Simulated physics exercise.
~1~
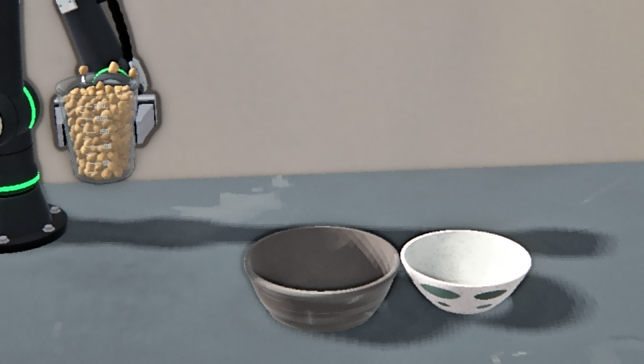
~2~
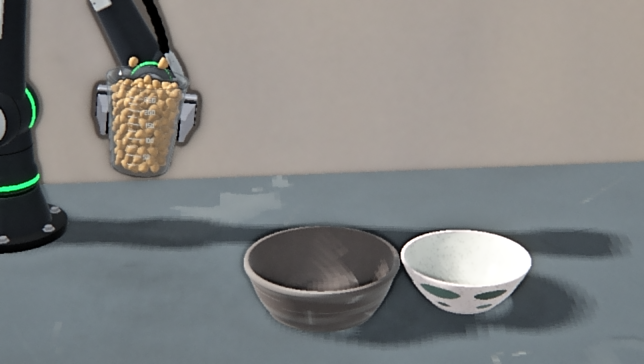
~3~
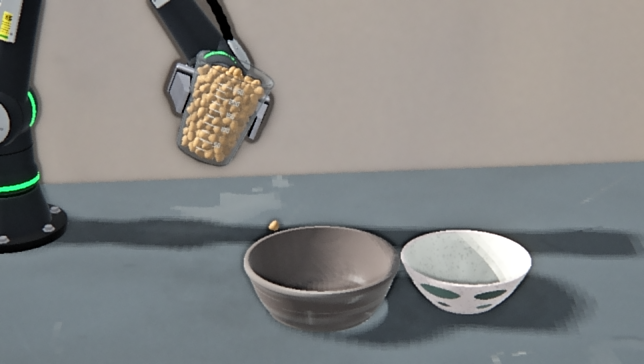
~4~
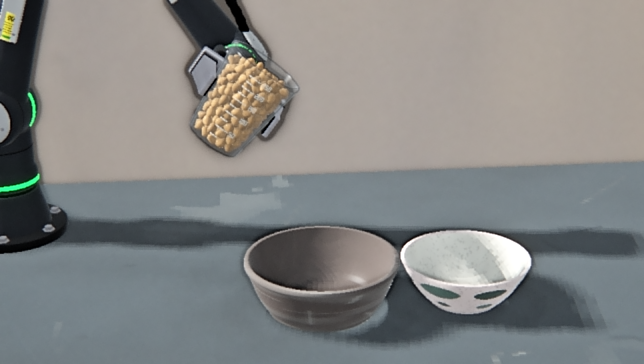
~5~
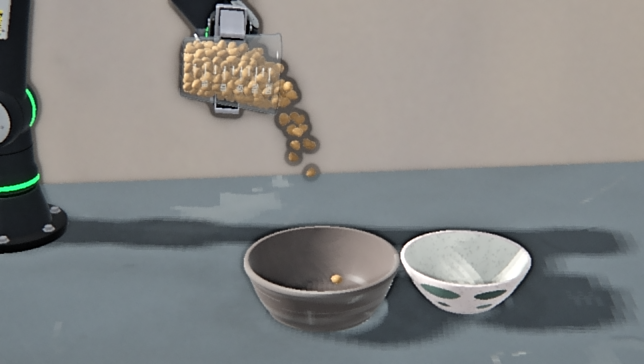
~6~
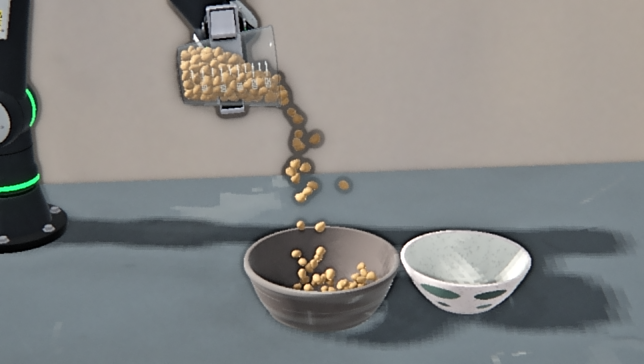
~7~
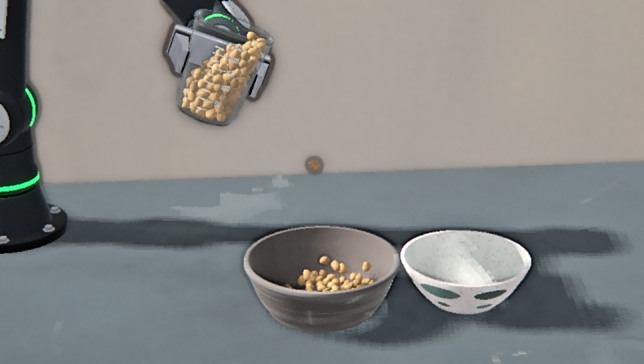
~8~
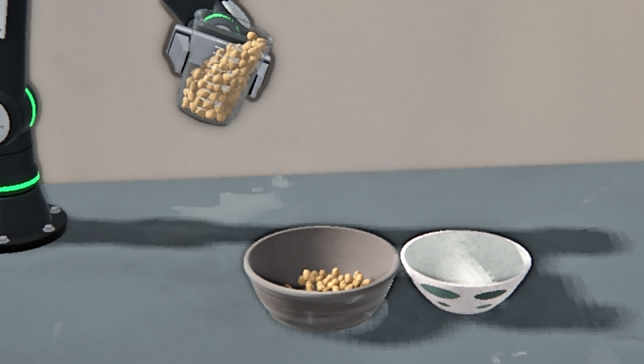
A robot arm carries a clear cup full of dried beans to the right, tips it on its side and pours some into the grey-brown bowl beside a white patterned one, then tilts it back, still holding many beans, while the white bowl stays empty.
